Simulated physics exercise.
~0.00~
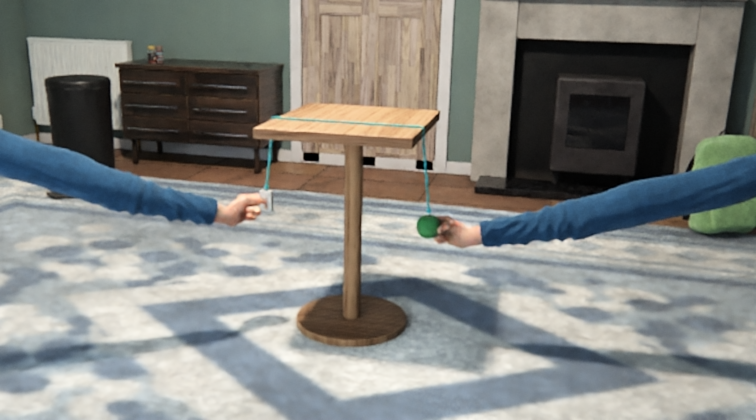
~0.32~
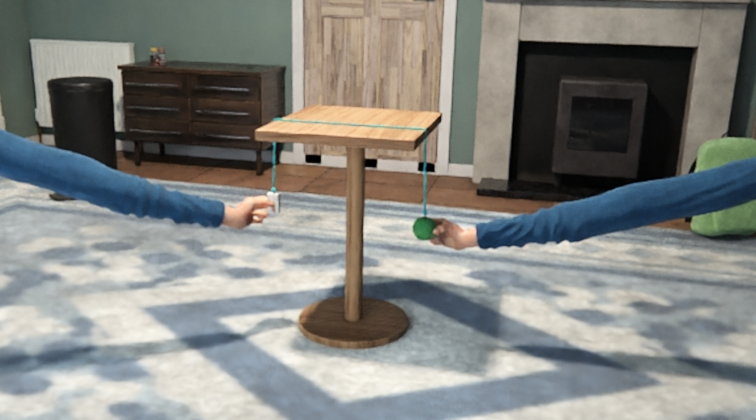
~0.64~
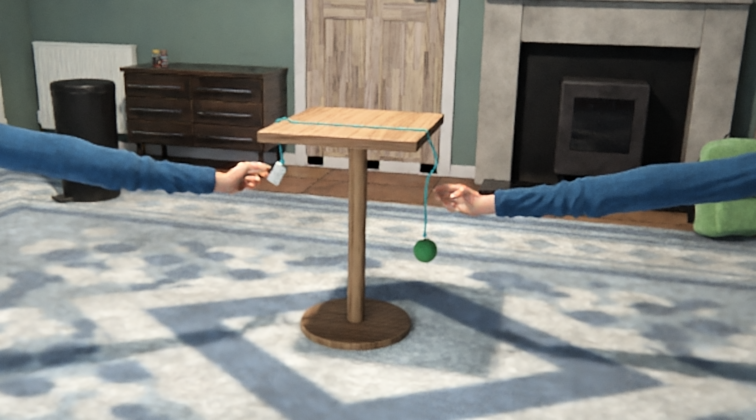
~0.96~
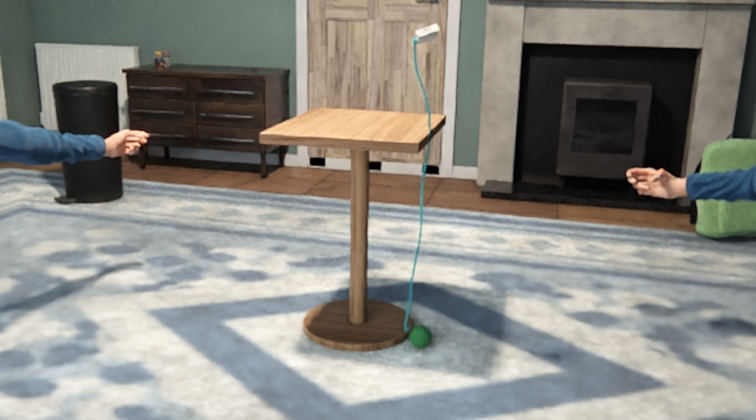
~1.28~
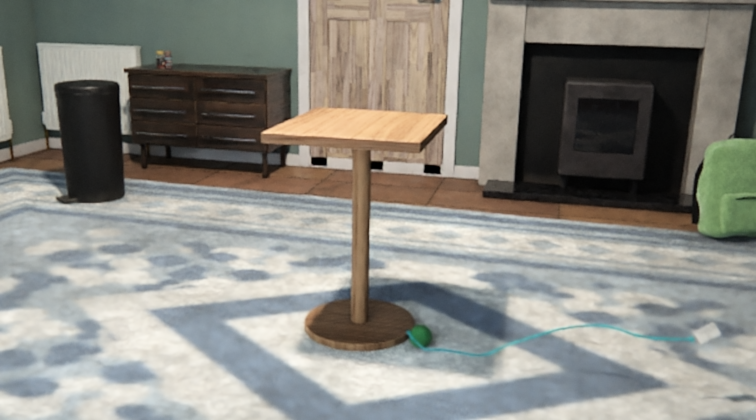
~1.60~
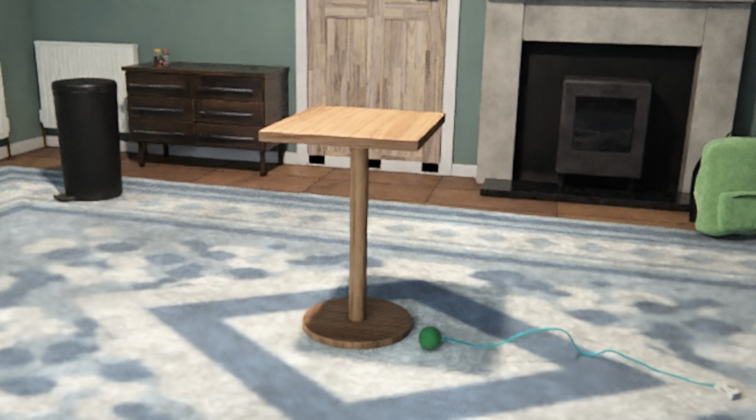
Two hands let go, and the green ball drops right, pulling the string and white box down.
